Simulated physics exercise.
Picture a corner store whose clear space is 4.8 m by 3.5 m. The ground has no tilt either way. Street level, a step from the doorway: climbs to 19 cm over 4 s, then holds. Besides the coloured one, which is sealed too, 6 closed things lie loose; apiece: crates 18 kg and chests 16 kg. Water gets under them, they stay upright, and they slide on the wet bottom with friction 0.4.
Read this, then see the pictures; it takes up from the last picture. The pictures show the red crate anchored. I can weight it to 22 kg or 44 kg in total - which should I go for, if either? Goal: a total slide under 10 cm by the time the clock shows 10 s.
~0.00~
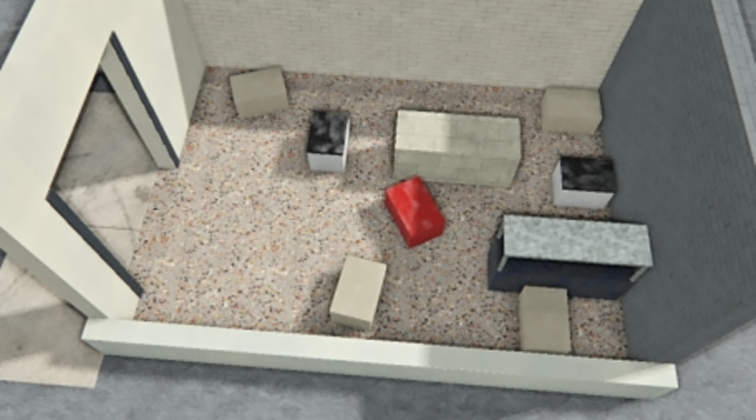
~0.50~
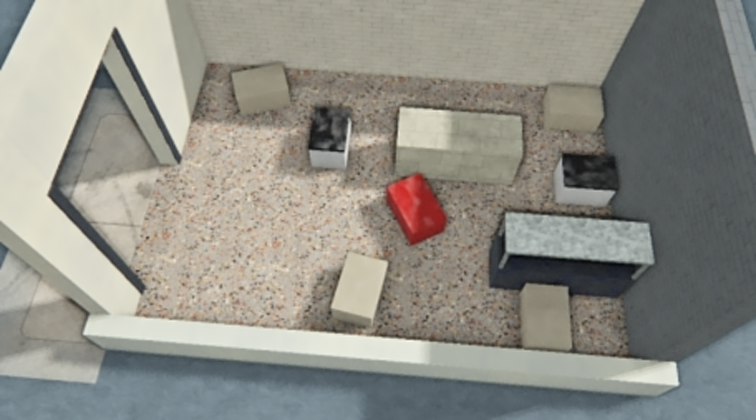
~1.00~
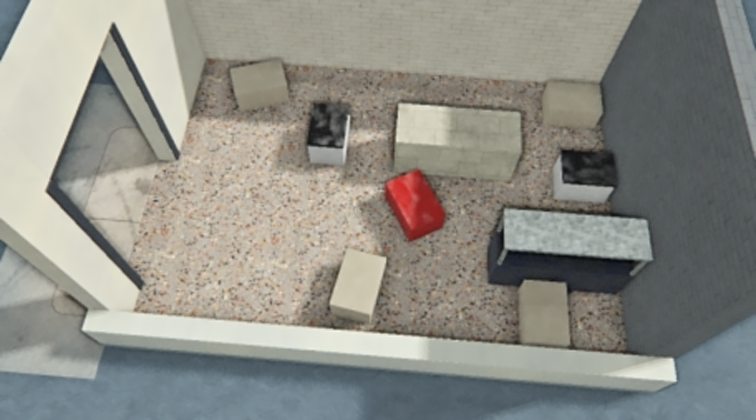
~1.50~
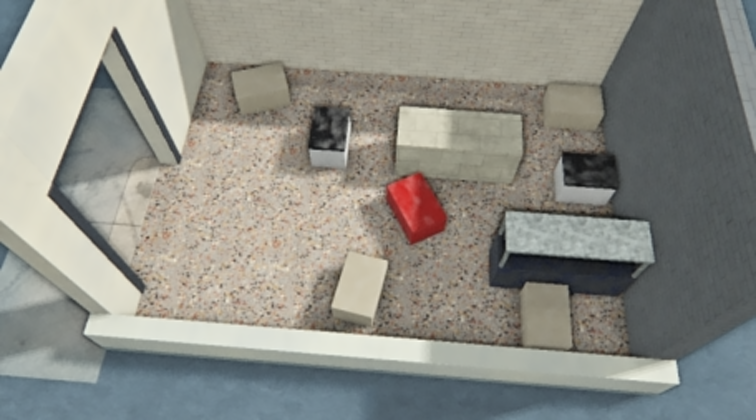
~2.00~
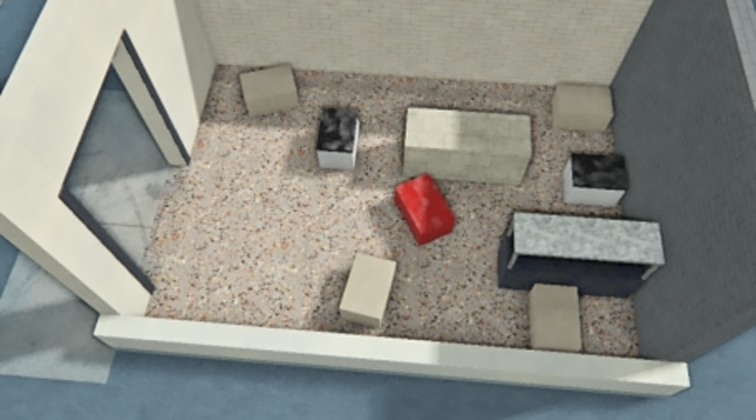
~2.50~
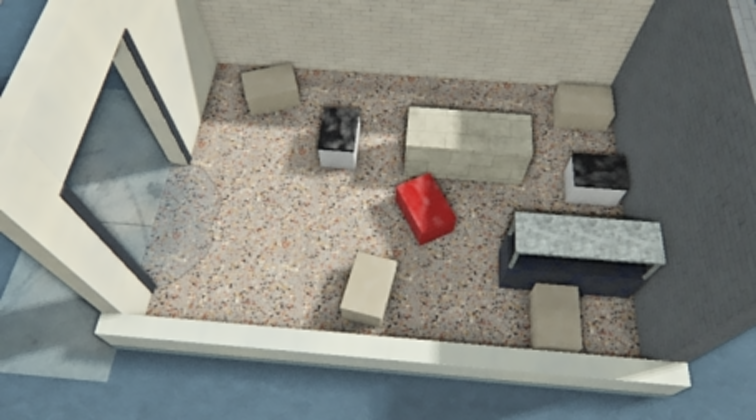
Make it 44 kg.
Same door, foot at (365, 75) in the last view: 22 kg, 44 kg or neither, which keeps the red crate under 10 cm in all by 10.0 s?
Answer: The lower mass works.
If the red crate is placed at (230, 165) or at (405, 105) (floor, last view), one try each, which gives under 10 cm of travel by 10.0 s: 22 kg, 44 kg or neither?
For the first spot only the heavier suffices, for the second the lighter suffices.
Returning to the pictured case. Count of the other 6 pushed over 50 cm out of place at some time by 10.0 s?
3.
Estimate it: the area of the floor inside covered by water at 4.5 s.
Roughly 5.5 m2 of it is wet.
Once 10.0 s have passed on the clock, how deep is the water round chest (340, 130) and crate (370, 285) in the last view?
About 6 and 18 cm.
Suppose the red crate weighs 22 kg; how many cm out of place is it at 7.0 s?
I'd put it at roughly 80 cm.
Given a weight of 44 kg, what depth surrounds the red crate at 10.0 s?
Something like 9 centimetres.
After 3.5 s the red crate would be 0 cm from its start with 22 kg and 0 cm from its start with 44 kg; 0 cm of water round it then.
After 4.5 s the red crate would be 0 cm from its start with 22 kg and 0 cm from its start with 44 kg; 2 cm of water round it then.
After 7.0 s the red crate would be 86 cm from its start with 22 kg and 0 cm from its start with 44 kg; 6 cm of water round it then.
After 10.0 s the red crate would be 188 cm from its start with 22 kg and 0 cm from its start with 44 kg; 9 cm of water round it then.
